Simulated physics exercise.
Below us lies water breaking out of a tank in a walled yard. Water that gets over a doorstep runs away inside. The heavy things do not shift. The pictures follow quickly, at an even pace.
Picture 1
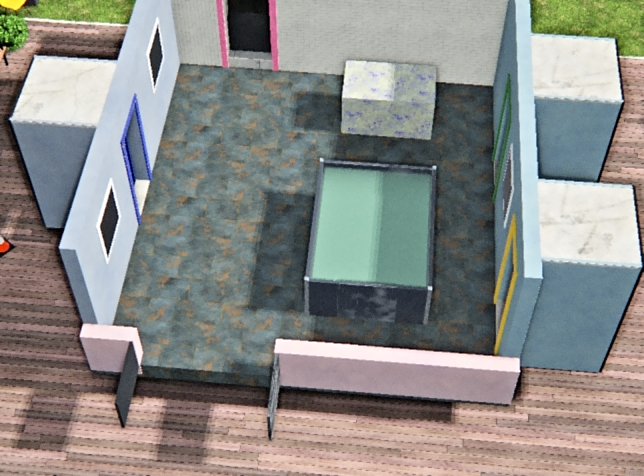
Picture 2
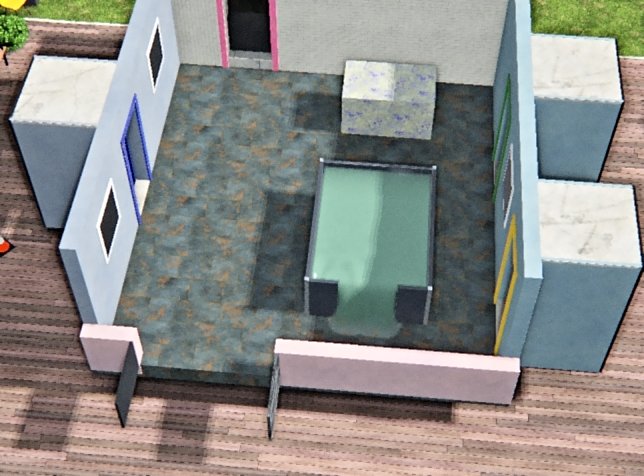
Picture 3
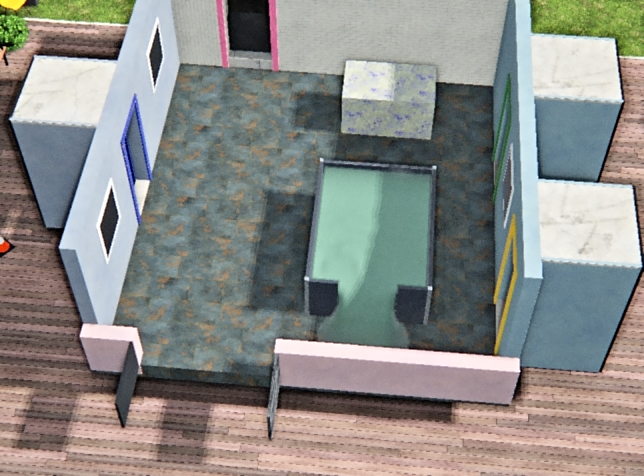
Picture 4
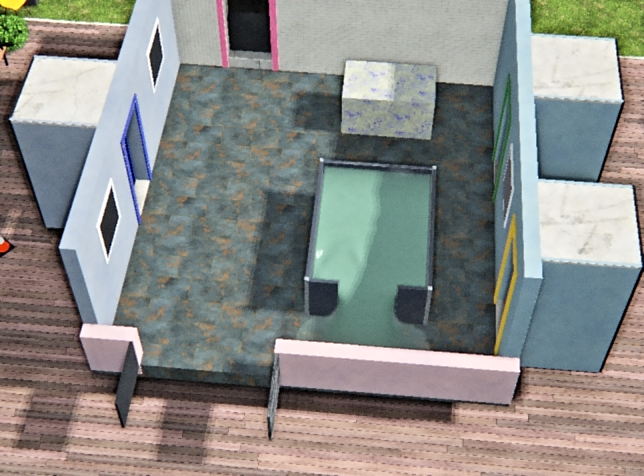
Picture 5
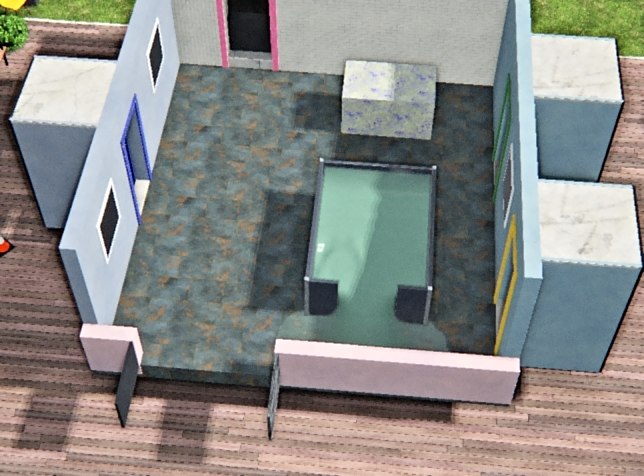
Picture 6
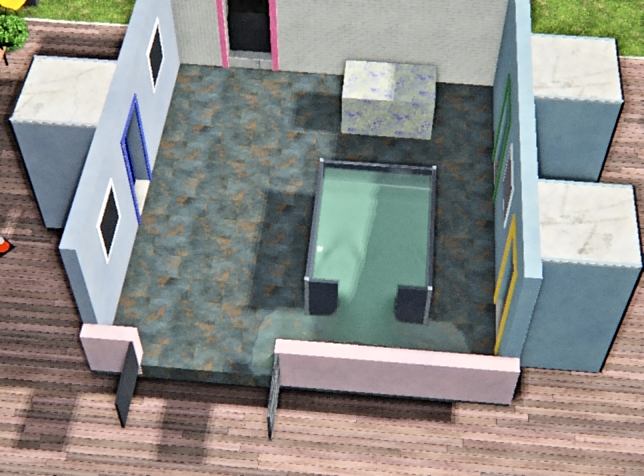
Pale green water poured out through a gap in the near side of a dark-framed tank inside a walled yard, then spread across the mottled floor along the low pink front wall, mostly toward the left.
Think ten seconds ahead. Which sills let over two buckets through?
In the end: The pink door holds within the limit; the yellow door floods; the blue door floods; the green door floods.
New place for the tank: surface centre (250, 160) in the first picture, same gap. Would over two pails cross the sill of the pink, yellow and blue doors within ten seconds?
My reading: Pink is under; yellow holds; blue keeps below it.
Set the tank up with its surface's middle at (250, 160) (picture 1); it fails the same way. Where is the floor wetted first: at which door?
First comes the one in yellow.
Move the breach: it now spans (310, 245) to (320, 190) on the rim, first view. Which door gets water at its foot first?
I say the blue one.
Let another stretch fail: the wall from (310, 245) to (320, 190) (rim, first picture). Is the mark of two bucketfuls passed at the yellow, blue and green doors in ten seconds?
One by one: Yellow door holds, blue door passes that mark, green door stays under.
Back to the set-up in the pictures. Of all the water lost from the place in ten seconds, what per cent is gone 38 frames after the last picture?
About 70 per cent.
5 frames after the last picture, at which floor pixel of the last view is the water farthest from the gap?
At about (140, 351).
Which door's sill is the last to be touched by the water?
It is the pink-painted one.
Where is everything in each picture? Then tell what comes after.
The open tank at (373, 225) is whole and still, in the first picture.
Water pours out at (367, 307) and has run to (333, 324), in the second picture.
The front is at a hidden place, out from the gap at (367, 307), in the third picture.
The front is at a hidden place, out from the gap at (367, 307), in the fourth picture.
Water pours out at (367, 308) and has run to a hidden place, in the fifth picture.
The front is at a hidden place, out from the gap at (367, 307), in the sixth picture.
A moment on, water covers 20 % of the floor; the pink door not reached, the yellow door under two buckets in, the blue door not reached, the green door not reached.
Next, water covers 40 % of the floor; the pink door not reached, the yellow door over two buckets in, the blue door not reached, the green door wet at the sill, nothing in.
Then, water covers 60 % of the floor; the pink door not reached, the yellow door far over two buckets in, the blue door under two buckets in, the green door wet at the sill, nothing in.
Later, water covers 90 % of the floor; the pink door wet at the sill, nothing in, the yellow door far over two buckets in, the blue door over two buckets in, the green door under two buckets in.
In the end, water covers 95 % of the floor; the pink door wet at the sill, nothing in, the yellow door far over two buckets in, the blue door over two buckets in, the green door over two buckets in.
